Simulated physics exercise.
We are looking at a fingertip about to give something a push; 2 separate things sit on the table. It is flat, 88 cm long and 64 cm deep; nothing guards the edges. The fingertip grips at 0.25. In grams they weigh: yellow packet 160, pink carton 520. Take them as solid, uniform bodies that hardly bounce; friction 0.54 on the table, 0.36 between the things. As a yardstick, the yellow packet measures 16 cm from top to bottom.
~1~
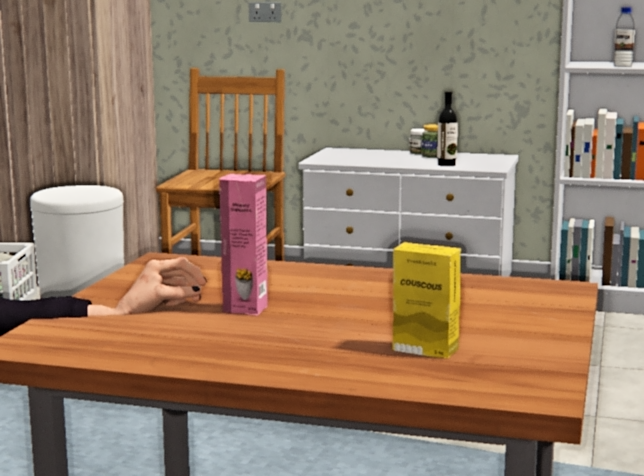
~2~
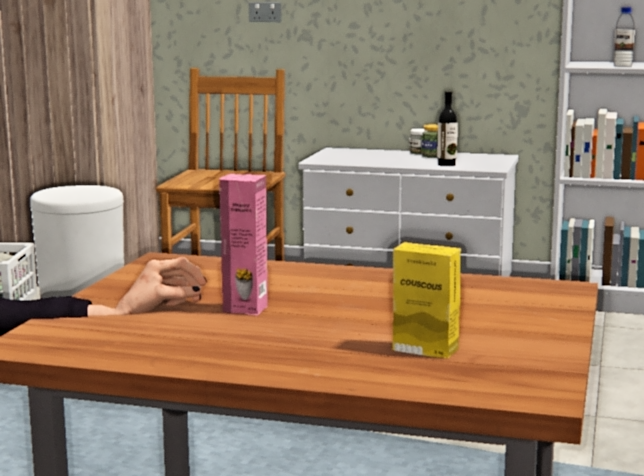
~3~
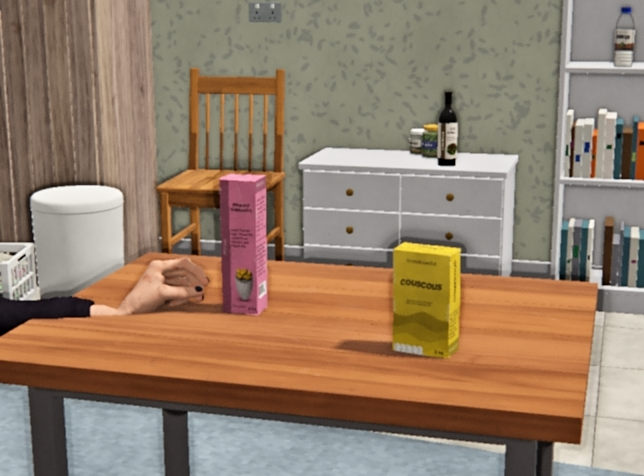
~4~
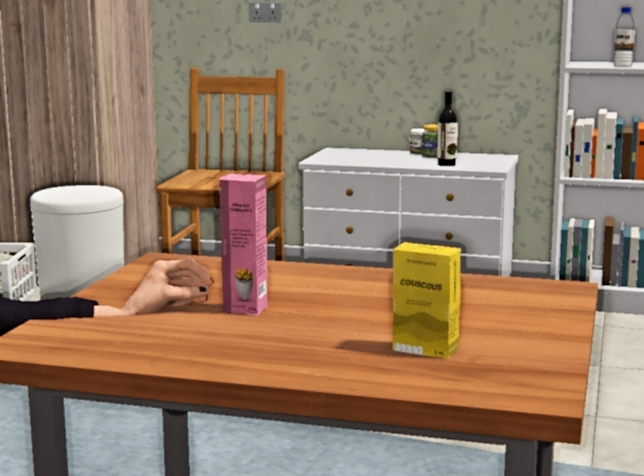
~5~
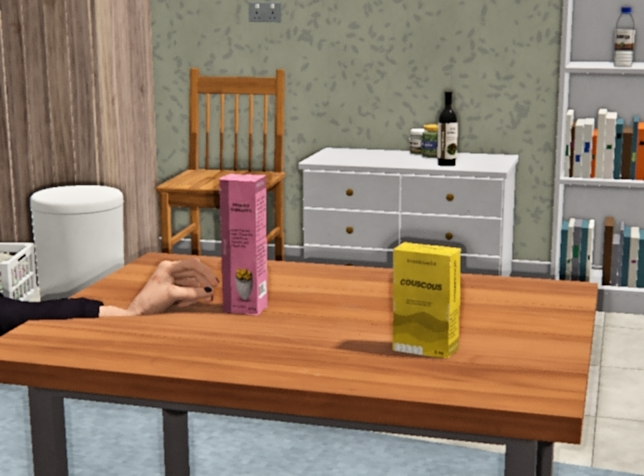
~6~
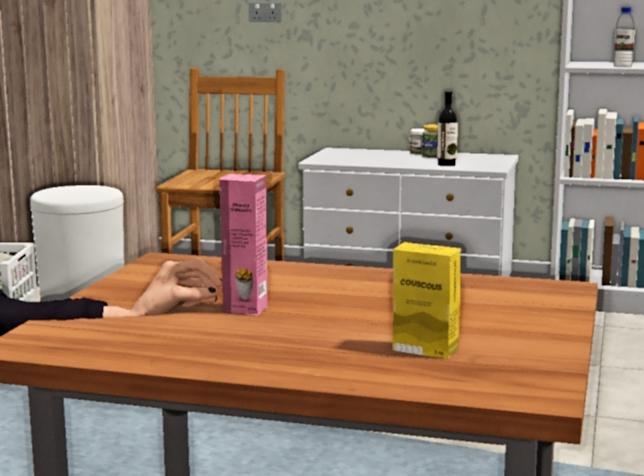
A hand moves slightly right toward a pink carton beside a still yellow packet on a table.
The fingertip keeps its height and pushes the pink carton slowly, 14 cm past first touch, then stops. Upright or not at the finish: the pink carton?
The pink carton keeps standing.
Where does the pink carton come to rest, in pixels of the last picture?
Around (326, 250).
Then, 0.50 s after the last picture, hand has come 9 cm; pink carton slid 4 cm near (270, 246).
Then, 1.00 s after the last picture, hand has come 15 cm; pink carton slid 10 cm near (305, 248).
At rest, not toppled but over 5 cm from the start, pink carton; yellow packet in place, give or take 5 cm. Seen from the same camera at the end, pink carton near (326, 249).
